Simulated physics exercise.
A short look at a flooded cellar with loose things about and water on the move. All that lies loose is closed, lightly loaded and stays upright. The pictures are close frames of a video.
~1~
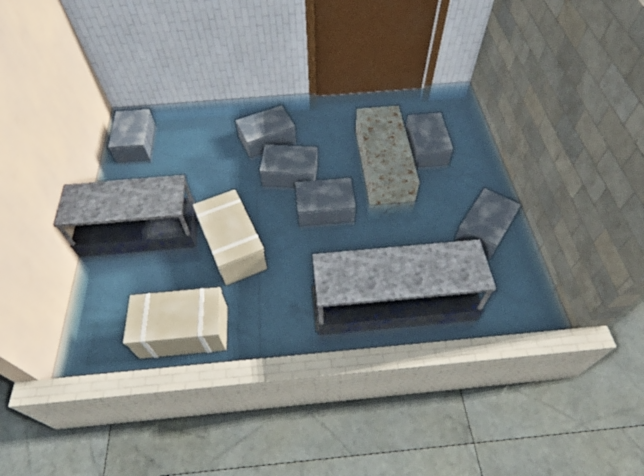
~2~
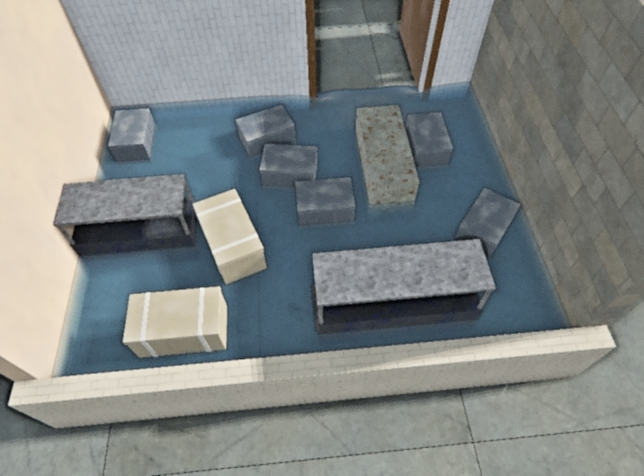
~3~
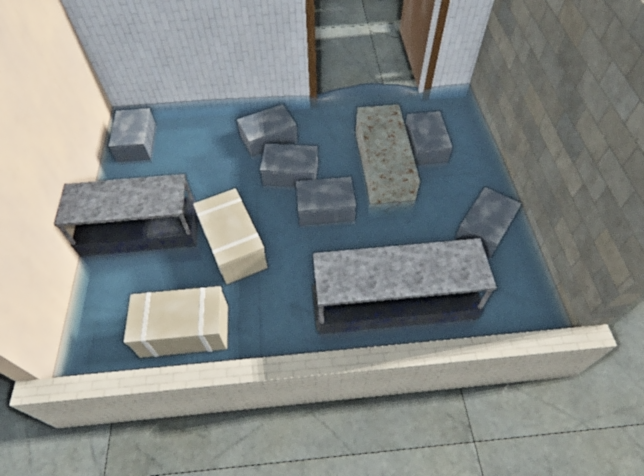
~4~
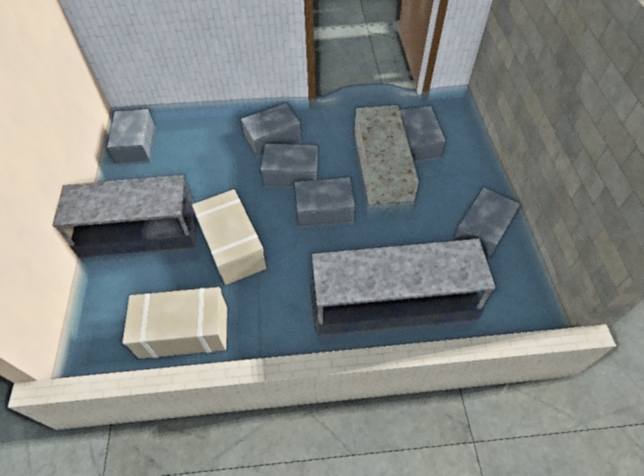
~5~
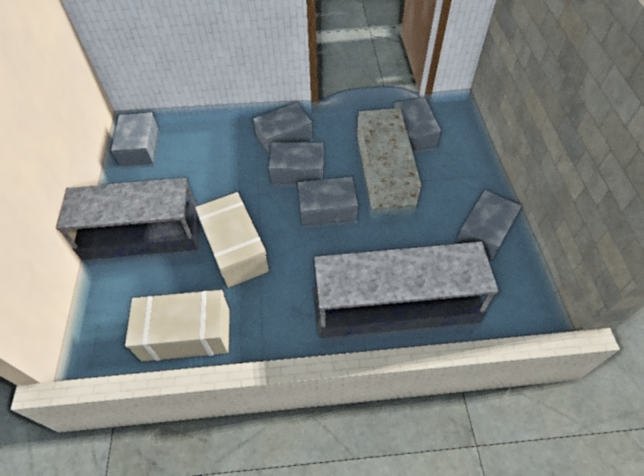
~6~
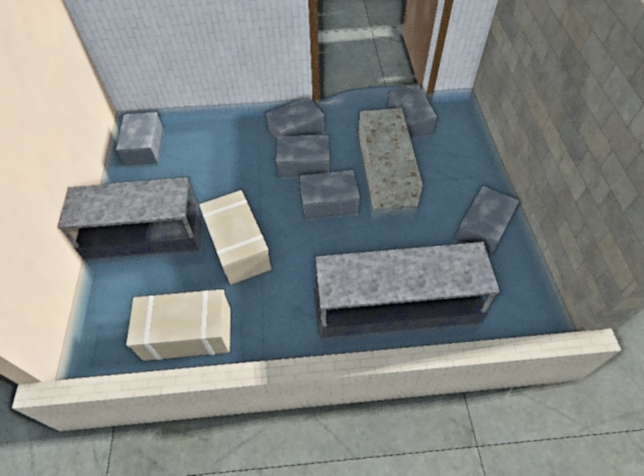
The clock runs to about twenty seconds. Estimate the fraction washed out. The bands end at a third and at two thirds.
Share: Two thirds or above.
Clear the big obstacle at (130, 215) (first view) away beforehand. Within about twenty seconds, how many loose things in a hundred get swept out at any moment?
Roughly 60 per cent.
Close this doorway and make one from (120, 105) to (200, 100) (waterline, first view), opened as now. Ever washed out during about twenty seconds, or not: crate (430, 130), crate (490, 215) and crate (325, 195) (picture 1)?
In turn: Kept in, still in, yes.
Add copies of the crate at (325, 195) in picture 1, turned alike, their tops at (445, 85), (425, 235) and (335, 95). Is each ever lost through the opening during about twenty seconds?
One after the other: Through, carried outside, washed out.
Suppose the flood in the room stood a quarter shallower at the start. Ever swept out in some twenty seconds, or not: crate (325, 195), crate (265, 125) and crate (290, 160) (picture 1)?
In turn: Out, gone, through.
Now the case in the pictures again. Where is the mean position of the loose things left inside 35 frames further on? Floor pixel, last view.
At about (300, 169).
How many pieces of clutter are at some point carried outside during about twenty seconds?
The number is 6.
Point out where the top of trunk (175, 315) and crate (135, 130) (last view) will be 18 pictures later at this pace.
At about (240, 295) and (173, 130).
A moment on, 2 of 8 are out; 6 afloat.
Next, 5 of 8 are out; 3 afloat.
Later, 5 of 8 are out; 3 afloat.
In the end, 6 of 8 are out; 2 afloat.
